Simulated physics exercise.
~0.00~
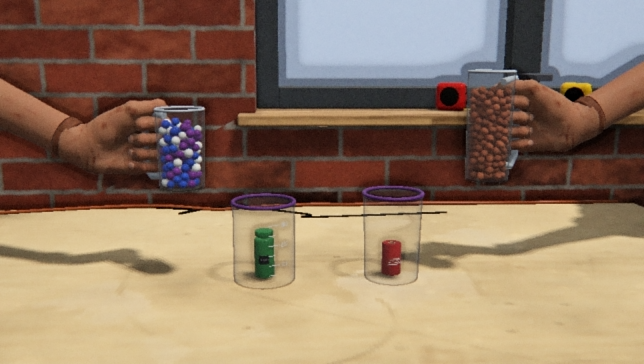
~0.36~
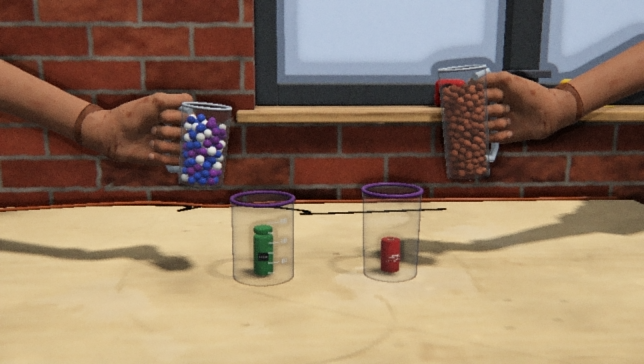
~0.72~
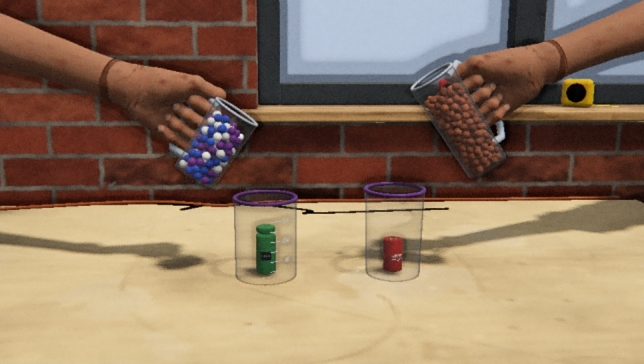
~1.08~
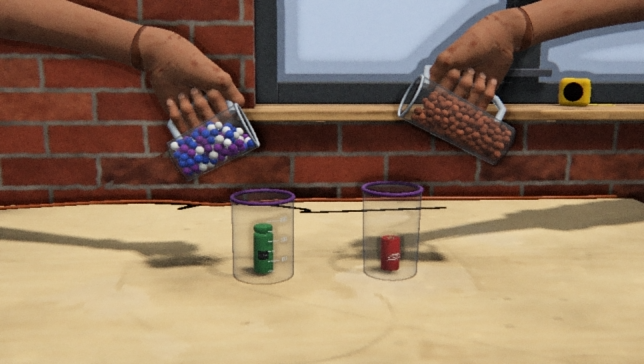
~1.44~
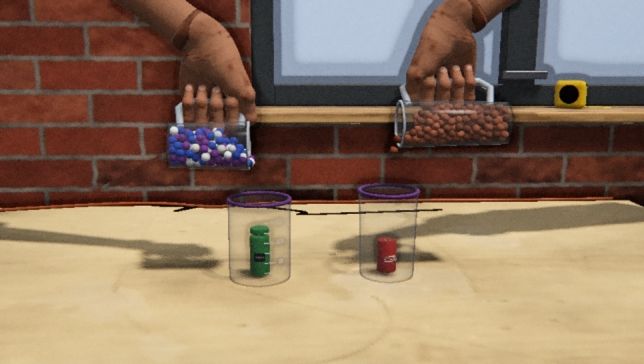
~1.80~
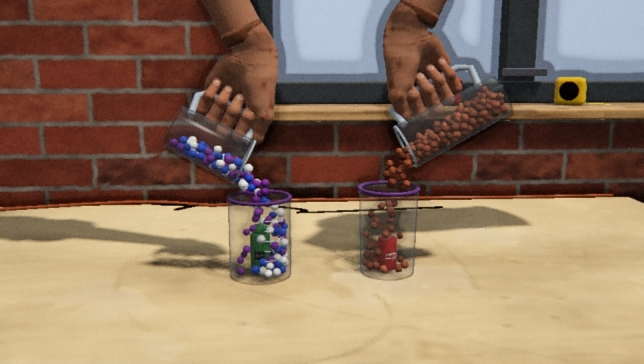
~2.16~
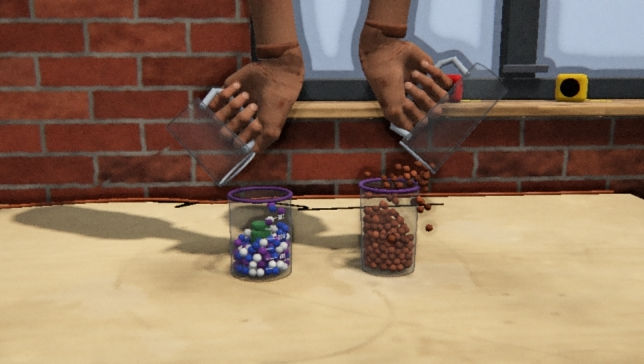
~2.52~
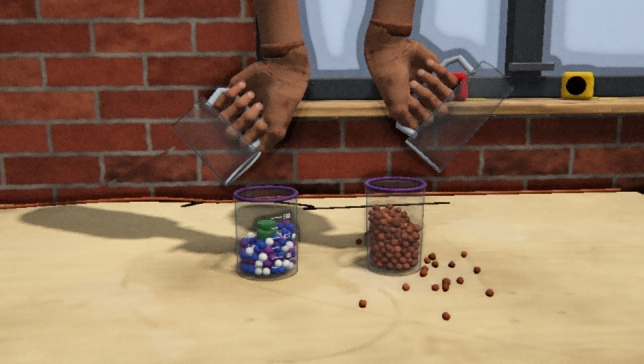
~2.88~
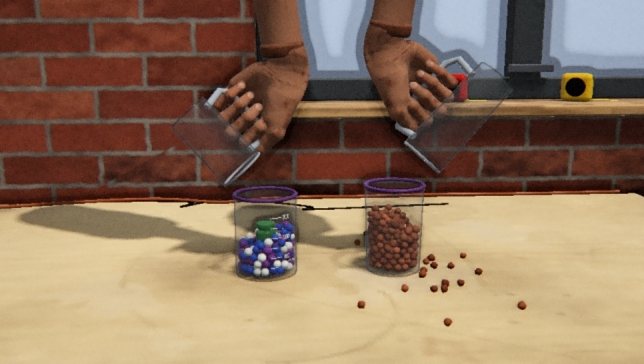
Two hands tipping cups of beads into clear containers, burying the red object and scattering brown beads, the green one still showing.
